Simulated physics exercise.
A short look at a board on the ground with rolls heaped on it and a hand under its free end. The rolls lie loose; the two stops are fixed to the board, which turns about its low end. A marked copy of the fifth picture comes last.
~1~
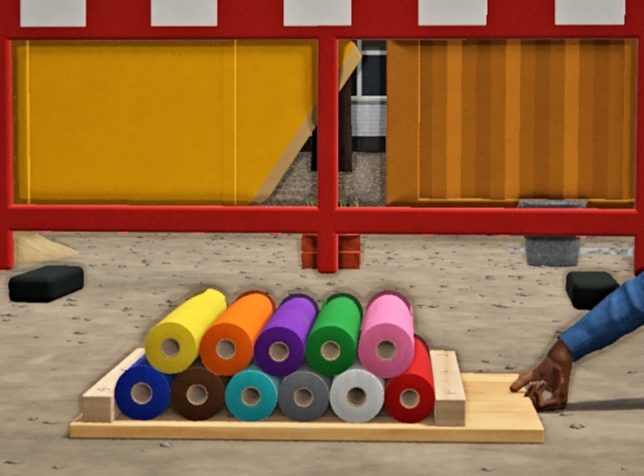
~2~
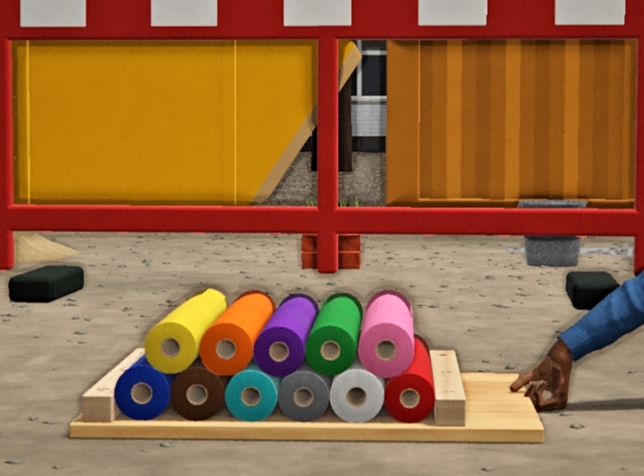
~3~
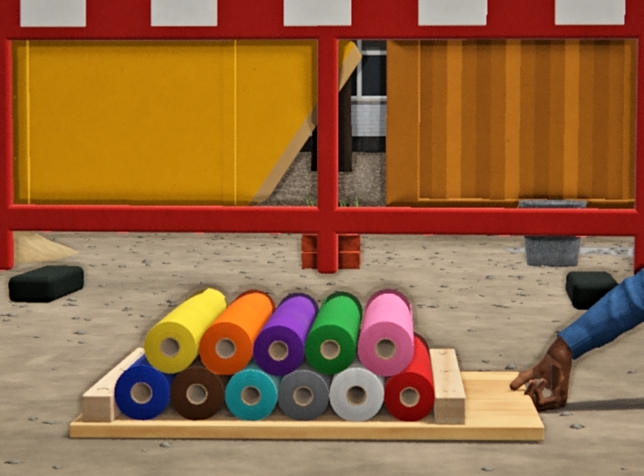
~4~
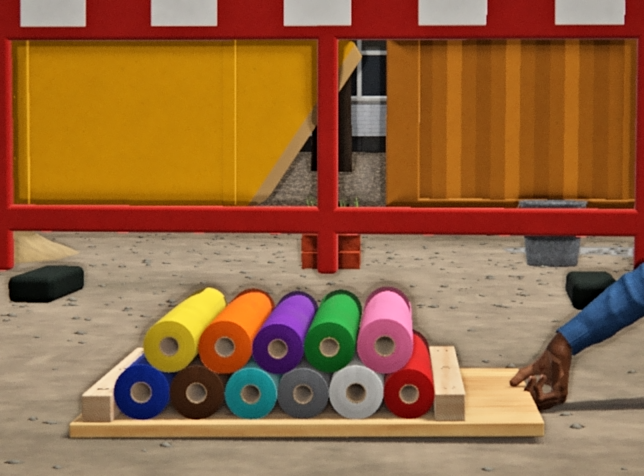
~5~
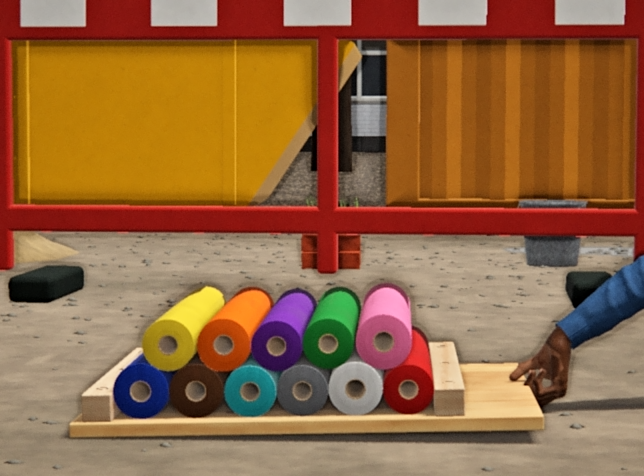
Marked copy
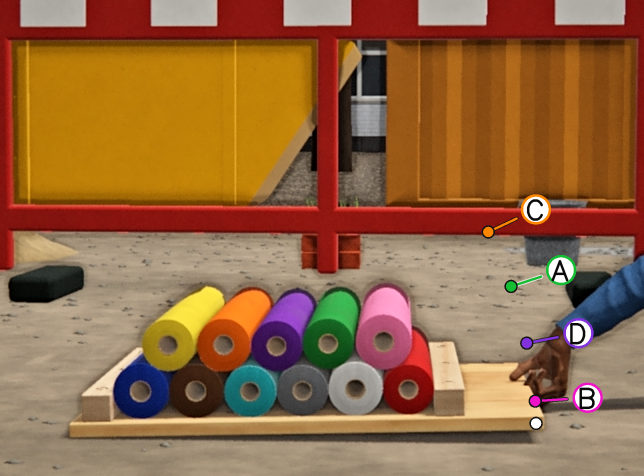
On sandy ground by a red barrier, a hand slightly raises a board holding colourful rolls.
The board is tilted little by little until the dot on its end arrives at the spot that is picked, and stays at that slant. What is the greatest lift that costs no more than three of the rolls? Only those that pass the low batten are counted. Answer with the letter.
Raise it to C.
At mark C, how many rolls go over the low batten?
The count is none.
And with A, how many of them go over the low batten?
The count is none.
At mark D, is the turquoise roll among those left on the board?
Yes, with D.
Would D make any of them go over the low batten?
No, at D.
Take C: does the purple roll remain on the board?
The purple roll: Yes.
On the marked copy, A at (511, 287); B at (535, 401); C at (488, 232); D at (527, 343); the white dot at (536, 424).
With C. Early on, board at 16°.
Further on, board at 26°.
At the end, board at 26°, none over the low batten.
As for the rest, A none over the low batten; B none over the low batten; D none over the low batten.
